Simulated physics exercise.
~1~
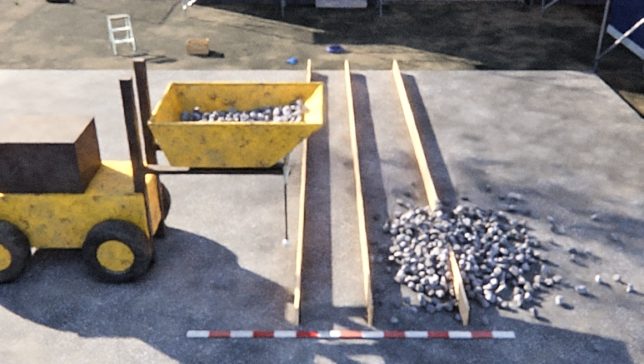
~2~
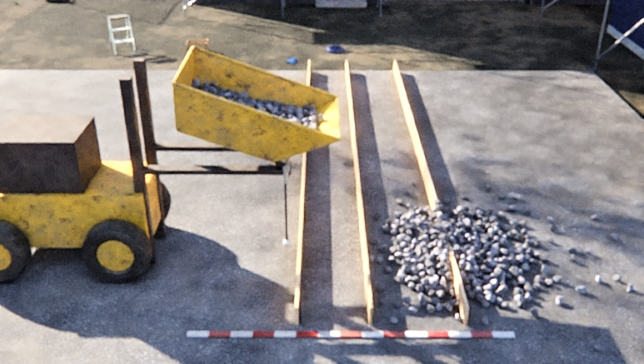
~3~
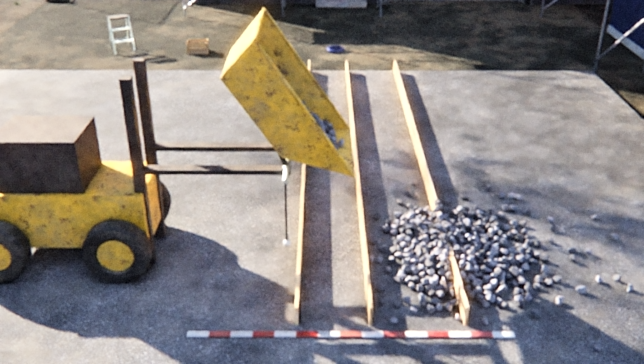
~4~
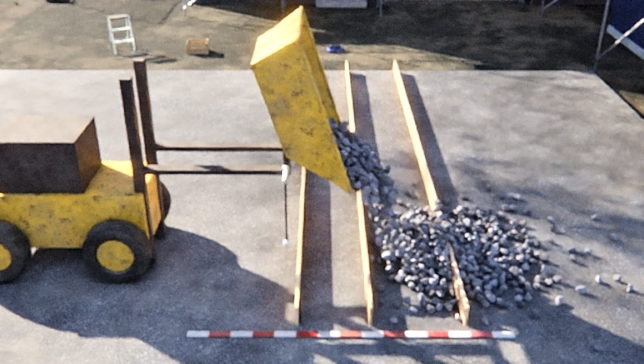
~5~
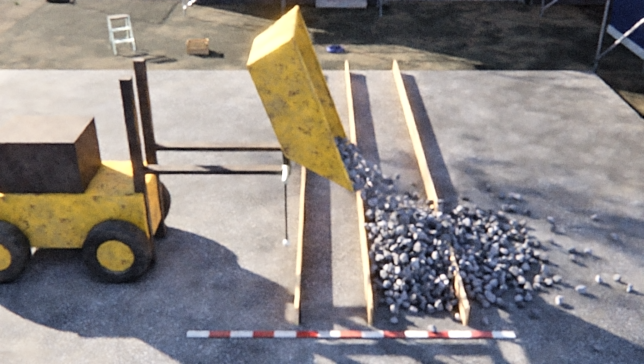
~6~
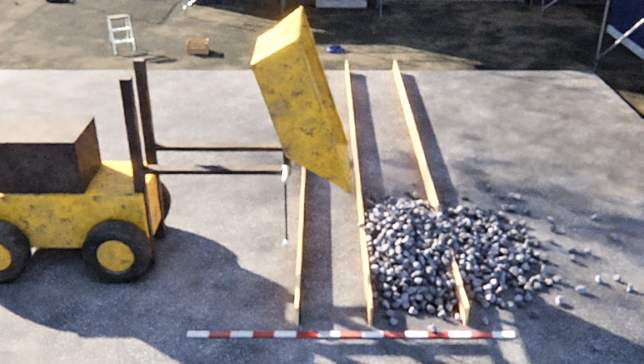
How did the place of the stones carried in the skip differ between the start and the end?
At the start they were up in the yellow skip, and by the end they lay on the ground to the lower right, between the middle and right boards, joined to the earlier heap.
